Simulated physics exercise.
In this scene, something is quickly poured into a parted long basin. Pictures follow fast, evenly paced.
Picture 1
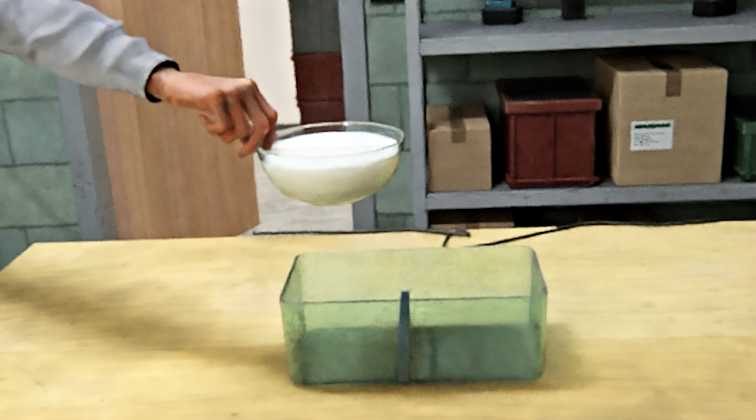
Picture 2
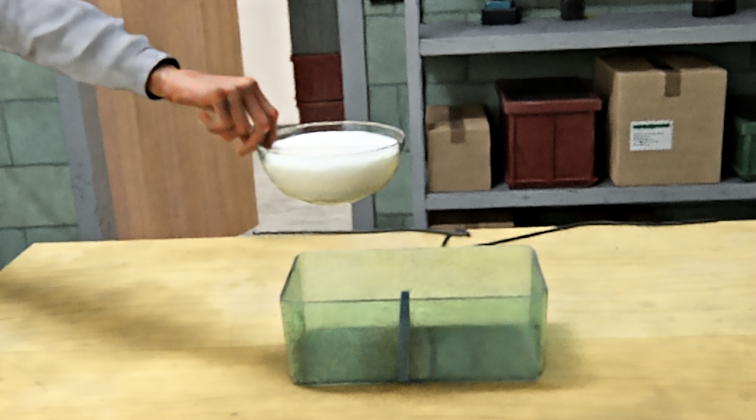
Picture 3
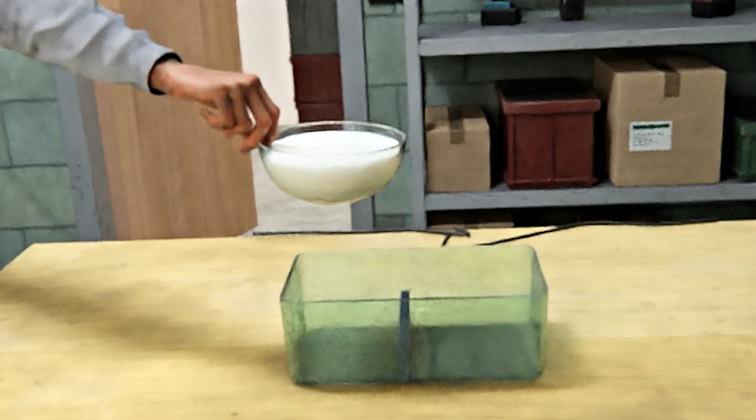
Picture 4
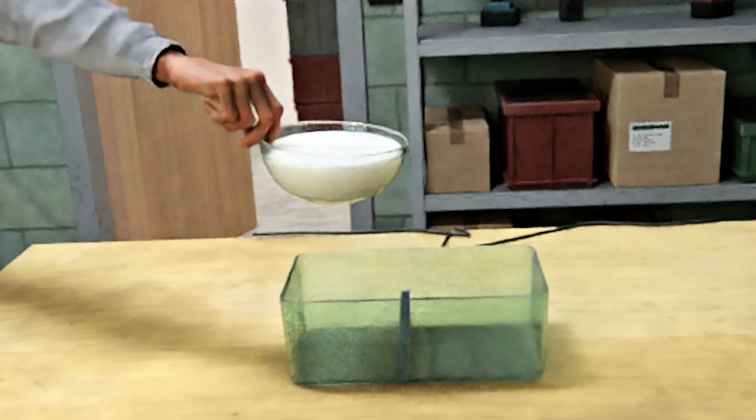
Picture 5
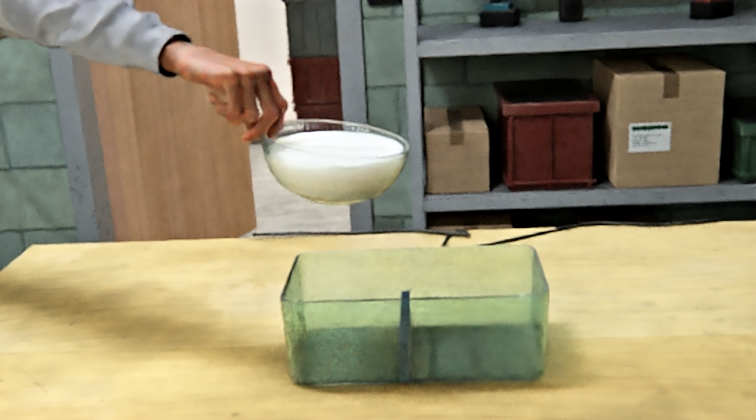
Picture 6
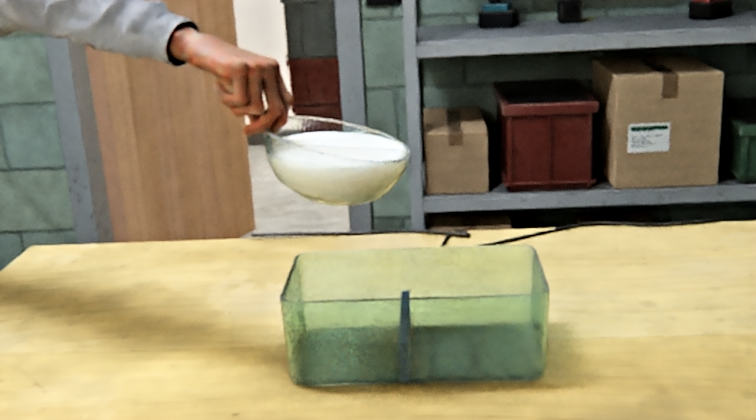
In a workshop, a hand holding a glass bowl of milk above a divided green basin, slowly tilting it slightly to the right.
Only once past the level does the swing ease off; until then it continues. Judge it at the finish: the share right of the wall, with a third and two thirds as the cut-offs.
At the finish, the right of the wall has over two thirds.
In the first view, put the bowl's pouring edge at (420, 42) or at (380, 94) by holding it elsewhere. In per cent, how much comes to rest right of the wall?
In turn 80 % and 80 %.
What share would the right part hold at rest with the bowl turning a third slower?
Roughly 90 percent.
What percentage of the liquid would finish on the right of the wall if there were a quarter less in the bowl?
Roughly 85 %.
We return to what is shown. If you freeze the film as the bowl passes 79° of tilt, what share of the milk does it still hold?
I'd put it at some 25 in a hundred.
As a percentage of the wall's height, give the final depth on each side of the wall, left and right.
I'd put the left at about 10 and the right at about 60.
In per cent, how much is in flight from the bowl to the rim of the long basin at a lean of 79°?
45 in a hundred.
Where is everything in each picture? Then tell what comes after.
In the first picture, it leans 0°; its right rim is at (403, 138); the milk meets the walls at (263, 150) and (401, 145); the long basin's rim runs from (289, 278) to (540, 271); the wall's top is at (404, 317).
In the second picture, it leans 1°; its right rim is at (404, 138); the milk meets the walls at (263, 149) and (401, 144).
In the third picture, it leans 2°; its right rim is at (405, 140); the milk meets the walls at (264, 147) and (402, 145).
In the fourth picture, it leans 5°; its right rim is at (407, 143); the milk meets the walls at (266, 146) and (403, 146).
In the fifth picture, it leans 10°; its right rim is at (408, 148); the milk meets the walls at (268, 145) and (405, 148).
In the sixth picture, it leans 15°; its right rim is at (409, 155); the milk meets the walls at (271, 144) and (408, 150).
A moment on, the bowl is tipped on its side and 23 per cent is still to pour, 0 is left of the wall and 33 right of it.
Next, the bowl is tipped right over and 0 per cent is still to pour, 12 is left of the wall and 81 right of it.
Then the bowl is tipped right over and 0 per cent is still to pour, 15 is left of the wall and 84 right of it.
Later the bowl is tipped right over and 0 per cent is still to pour, 15 is left of the wall and 84 right of it.
Finally, 15 per cent lies left of the wall, 84 right of it and 2 outside.
